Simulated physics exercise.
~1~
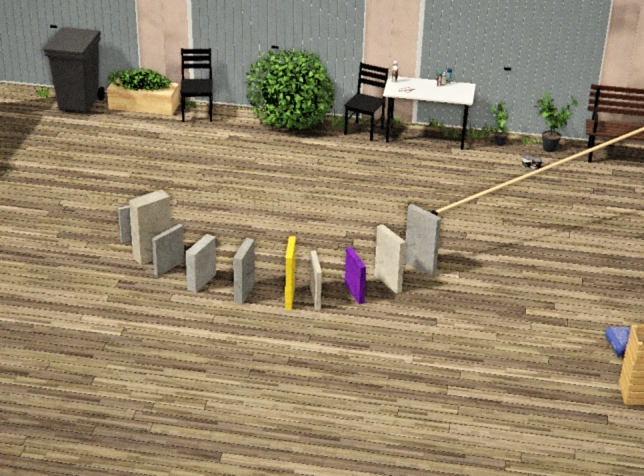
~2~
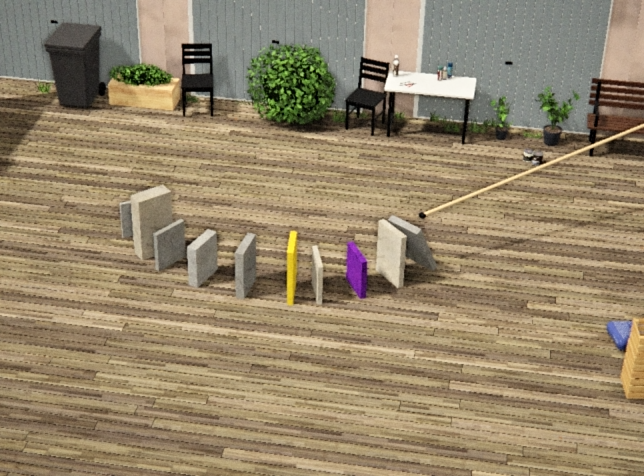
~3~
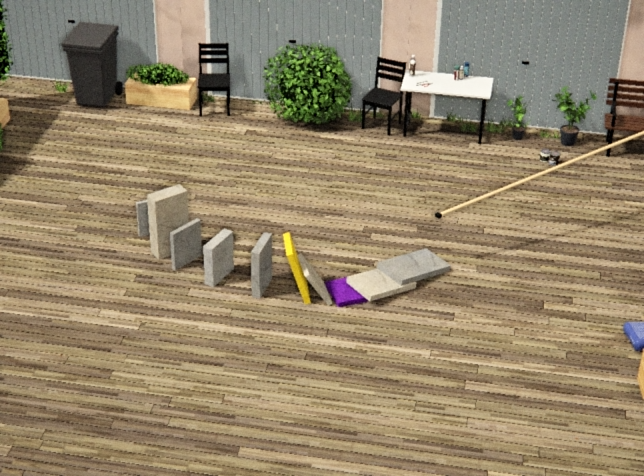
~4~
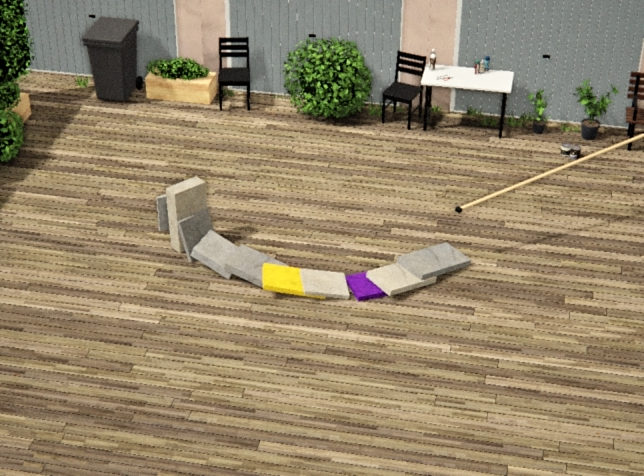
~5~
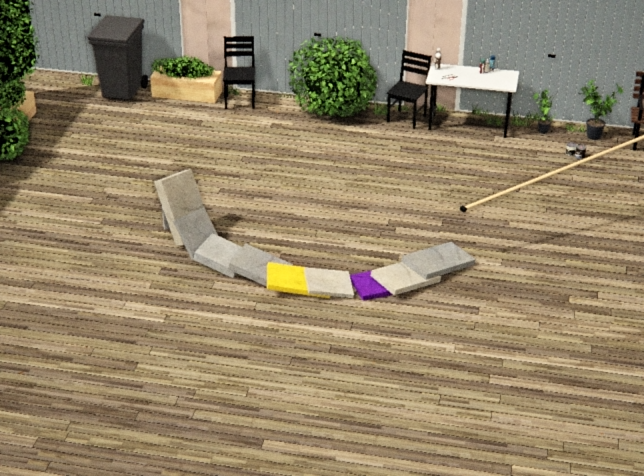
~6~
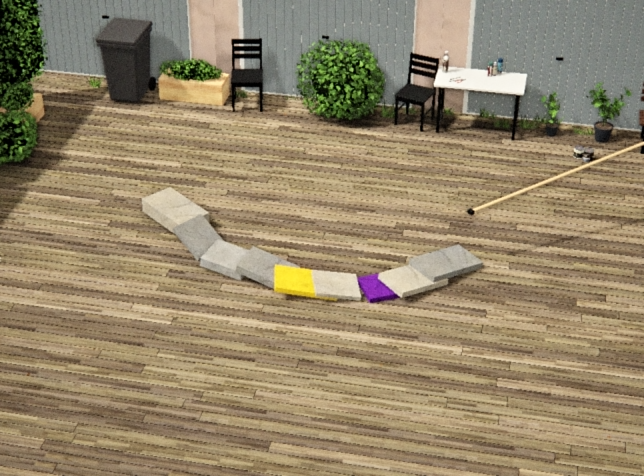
A long wooden pole reaches in from the right and tips the rightmost grey slab in a curved row of ten upright slabs on a plank-patterned yard floor, seen from above. Behind stand a dark bin, a planter, a round bush, black chairs and a white table against a grey wall. The first slab leans onto its pale neighbour, and the fall runs leftward, flattening the purple slab and then tilting the yellow one. The yellow slab drops, and the grey ones beyond follow. Lastly the tall slab at the left end topples, leaving none standing.
